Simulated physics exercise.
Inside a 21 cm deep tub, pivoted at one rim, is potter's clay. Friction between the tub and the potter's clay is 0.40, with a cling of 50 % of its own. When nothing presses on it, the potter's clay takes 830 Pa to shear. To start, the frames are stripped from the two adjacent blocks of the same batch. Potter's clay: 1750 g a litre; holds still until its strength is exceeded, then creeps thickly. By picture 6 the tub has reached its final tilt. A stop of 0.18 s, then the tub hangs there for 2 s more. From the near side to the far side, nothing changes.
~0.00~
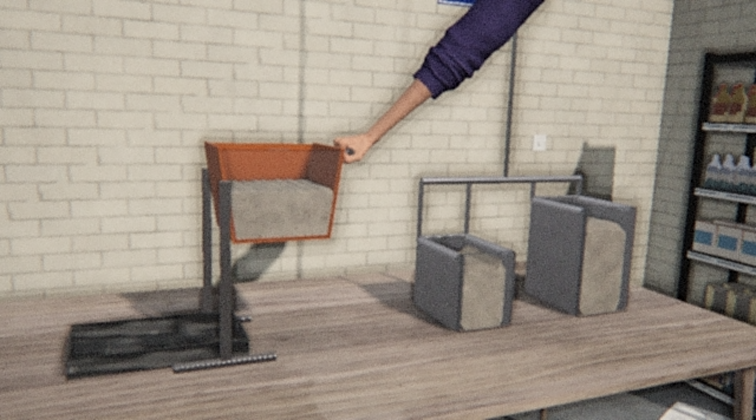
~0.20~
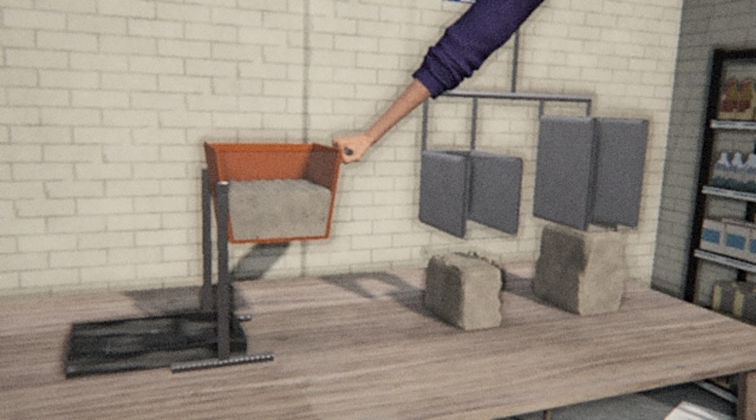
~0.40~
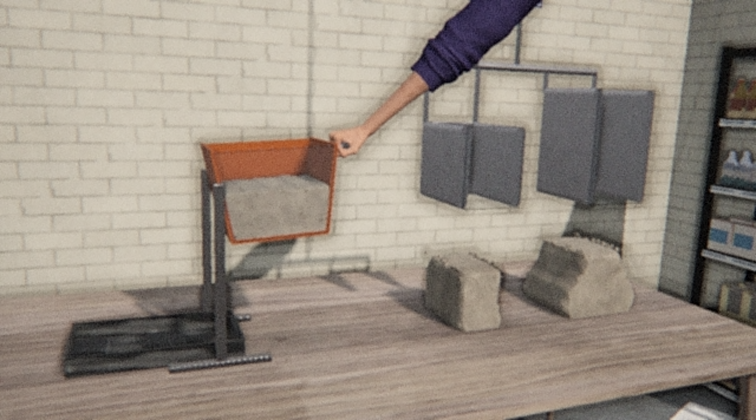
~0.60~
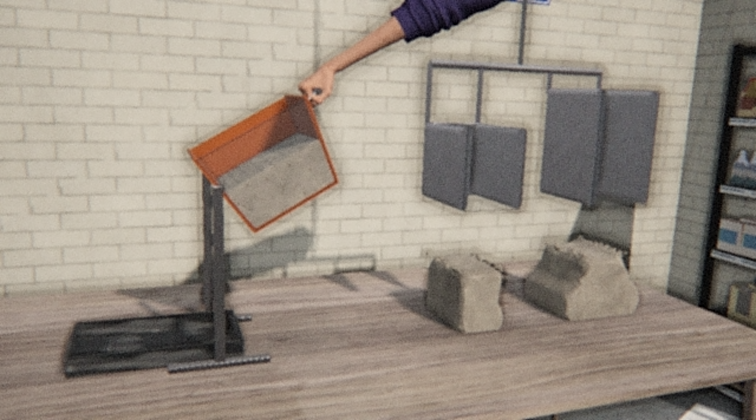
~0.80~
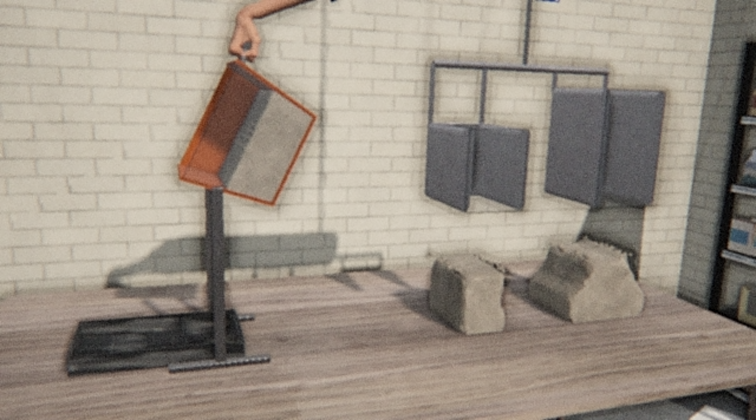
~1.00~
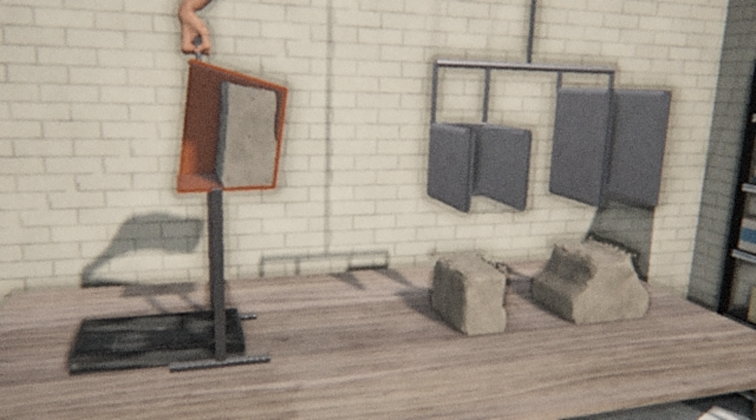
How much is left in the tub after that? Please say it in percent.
About 99 %.
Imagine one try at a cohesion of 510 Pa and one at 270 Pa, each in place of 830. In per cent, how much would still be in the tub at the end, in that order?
Result: 70 % for the first case, 60 % for the second.
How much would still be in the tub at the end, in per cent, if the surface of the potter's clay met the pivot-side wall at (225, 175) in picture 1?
About 65 per cent.
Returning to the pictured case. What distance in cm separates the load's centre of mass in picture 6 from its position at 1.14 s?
About 3 cm.
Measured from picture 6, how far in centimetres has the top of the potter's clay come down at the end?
The top ends up some 8 cm below its level in the last picture.
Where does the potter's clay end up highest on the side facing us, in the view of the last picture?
I'd point to somewhere around (219, 120).
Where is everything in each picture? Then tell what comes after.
The first picture shows handle-side rim at (341, 150), tilt 0 degrees; top of the potter's clay at (298, 191); blocks stand 18 cm, 28 cm (left to right).
The second picture shows handle-side rim at (339, 150), tilt 0 degrees; top of the potter's clay at (295, 192); blocks stand 18 cm, 26 cm (left to right).
The third picture shows handle-side rim at (334, 145), tilt 3 degrees; top of the potter's clay at (328, 186); blocks stand 18 cm, 20 cm (left to right).
The fourth picture shows handle-side rim at (304, 98), tilt 30 degrees; top of the potter's clay at (319, 141); blocks stand 18 cm, 20 cm (left to right).
The fifth picture shows handle-side rim at (236, 63), tilt 64 degrees; top of the potter's clay at (277, 93); blocks stand 18 cm, 20 cm (left to right).
The sixth picture shows handle-side rim at (191, 63), tilt 83 degrees; top of the potter's clay at (230, 85); blocks stand 18 cm, 20 cm (left to right).
After 1.14 s, the tub is at 83 degrees and holds 100 %.
After 1.31 s, the tub is at 83 degrees and holds 100 %.
After 1.48 s, the tub is at 83 degrees and holds 99 %.
After 1.65 s, the tub is at 83 degrees and holds 99 %.
After 3.00 s, at the end, the tub is at 83 degrees and holds 99 %.
